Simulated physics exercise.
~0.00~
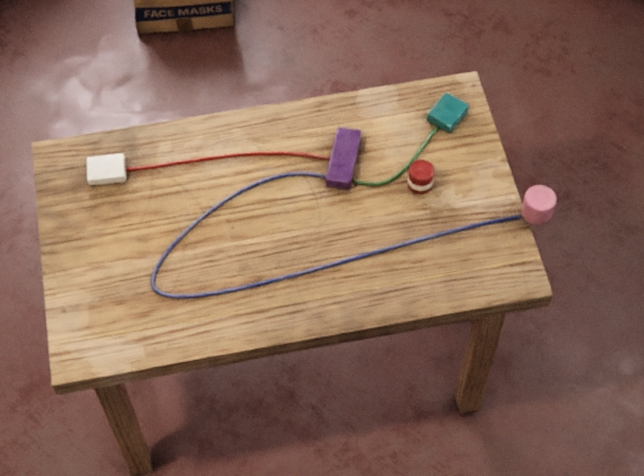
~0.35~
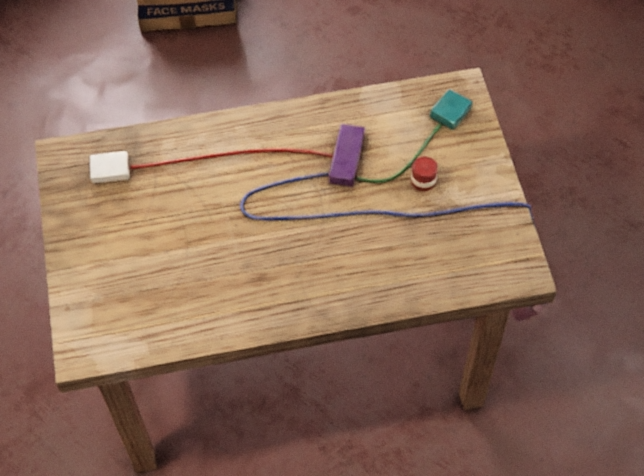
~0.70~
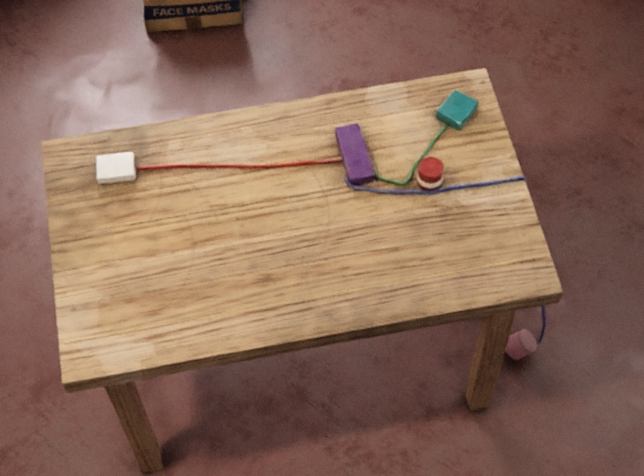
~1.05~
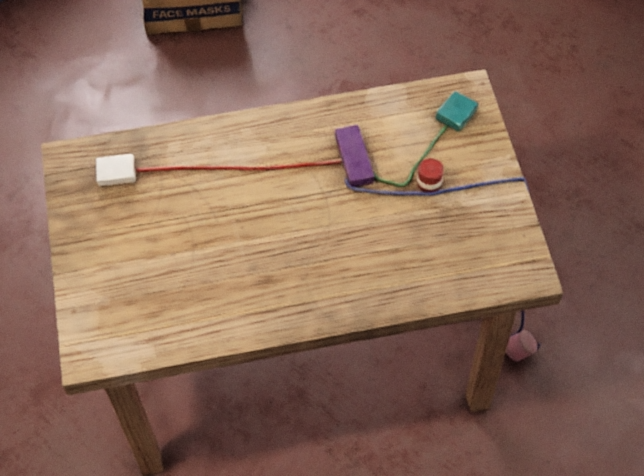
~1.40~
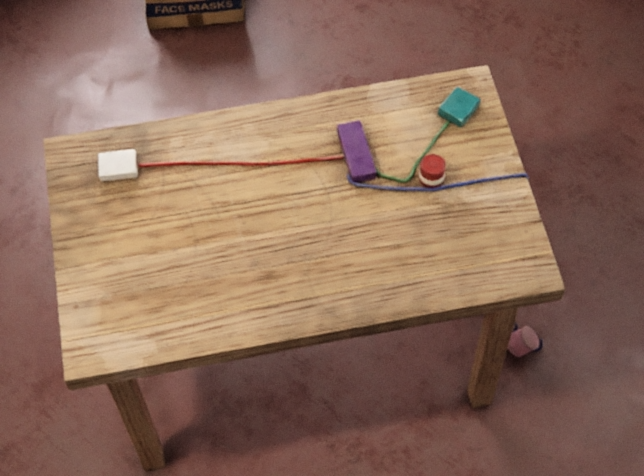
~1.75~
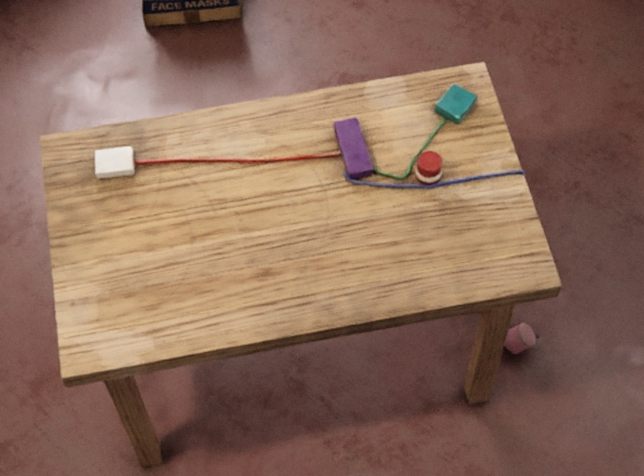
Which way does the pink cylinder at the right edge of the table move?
The pink cylinder moves down, going past the right edge of the table to a spot below the tabletop.
